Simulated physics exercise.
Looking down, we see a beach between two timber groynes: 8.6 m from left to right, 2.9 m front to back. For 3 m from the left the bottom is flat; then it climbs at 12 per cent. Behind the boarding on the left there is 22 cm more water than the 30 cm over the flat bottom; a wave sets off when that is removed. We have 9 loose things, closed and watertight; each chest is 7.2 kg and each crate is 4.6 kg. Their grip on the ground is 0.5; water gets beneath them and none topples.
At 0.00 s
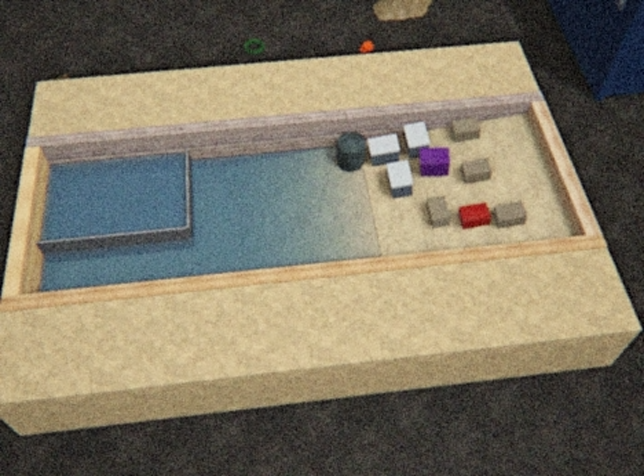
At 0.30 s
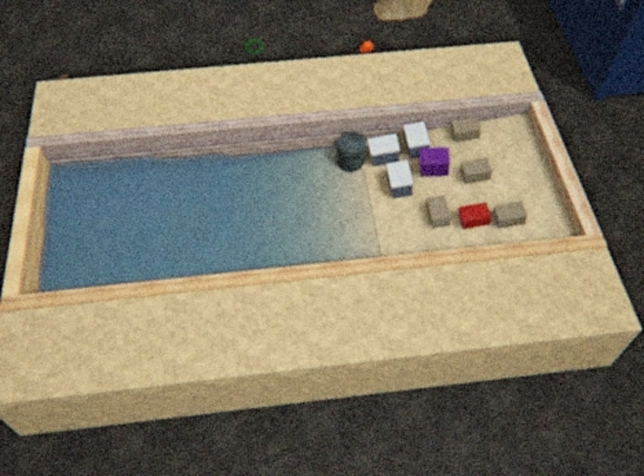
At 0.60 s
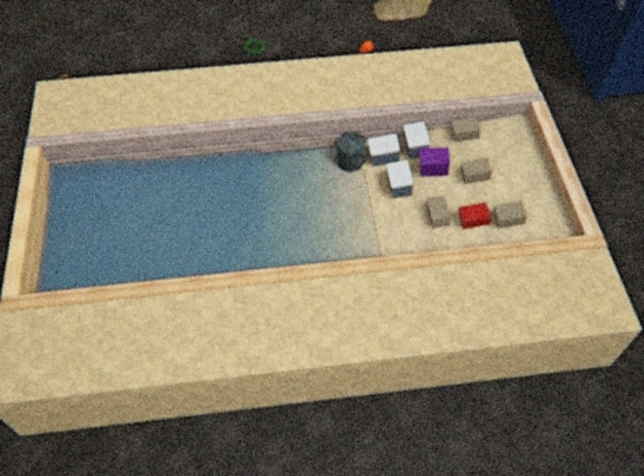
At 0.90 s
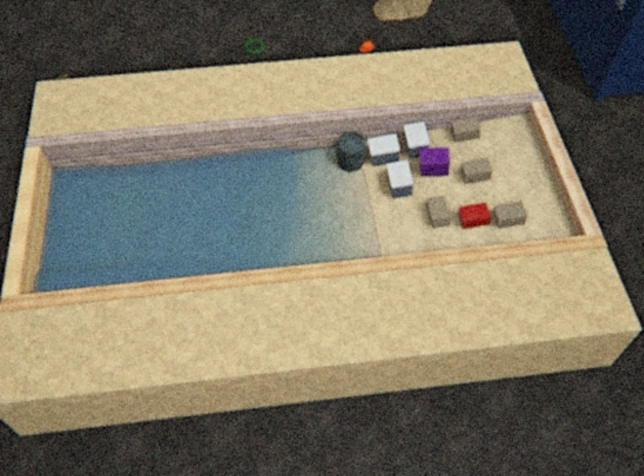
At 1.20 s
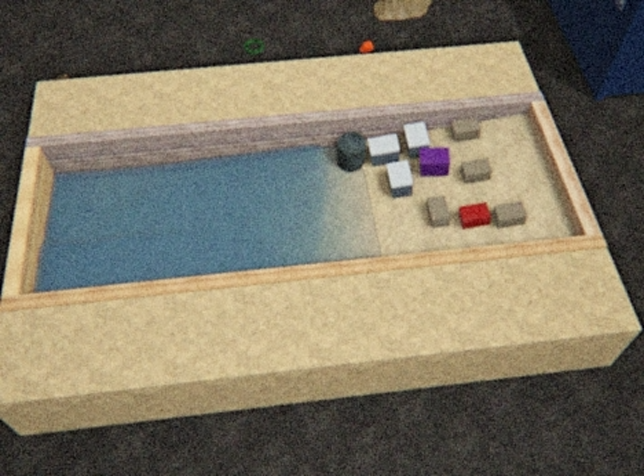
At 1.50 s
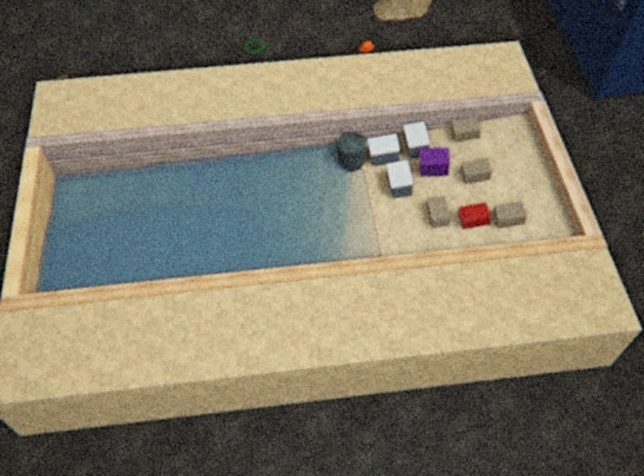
On a walled beach between timber groynes, the boarding around raised water at the left disappears and the water spreads into one sheet, its edge shifting slightly on the sand, while the dark barrel, chests and crates stay still.
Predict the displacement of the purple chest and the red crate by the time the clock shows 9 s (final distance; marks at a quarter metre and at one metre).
In the end the purple chest should finish close to its start. The red crate should finish close to its start.
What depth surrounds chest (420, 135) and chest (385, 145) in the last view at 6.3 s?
Some 2 cm at the first, some 6 cm at the second.
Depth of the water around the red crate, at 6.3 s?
0 cm or so.
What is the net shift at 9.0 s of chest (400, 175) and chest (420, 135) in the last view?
In that order: 150 cm, 5 cm.
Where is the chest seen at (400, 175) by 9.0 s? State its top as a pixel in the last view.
I'd put it somewhere near (299, 185).
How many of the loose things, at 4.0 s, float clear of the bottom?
It comes to 2 of them.
After 2.1 s the purple chest is near (437, 155), 0.0 m from its start, aground; the red crate is near (477, 211), 0.0 m from its start, aground; 0 afloat.
After 4.0 s the purple chest is near (437, 155), 0.0 m from its start, aground; the red crate is near (477, 211), 0.0 m from its start, aground; 2 afloat.
After 6.3 s the purple chest is near (437, 155), 0.0 m from its start, aground; the red crate is near (477, 211), 0.0 m from its start, aground; 2 afloat.
After 9.0 s the purple chest is near (437, 155), 0.0 m from its start, aground; the red crate is near (477, 211), 0.0 m from its start, aground; 1 afloat.
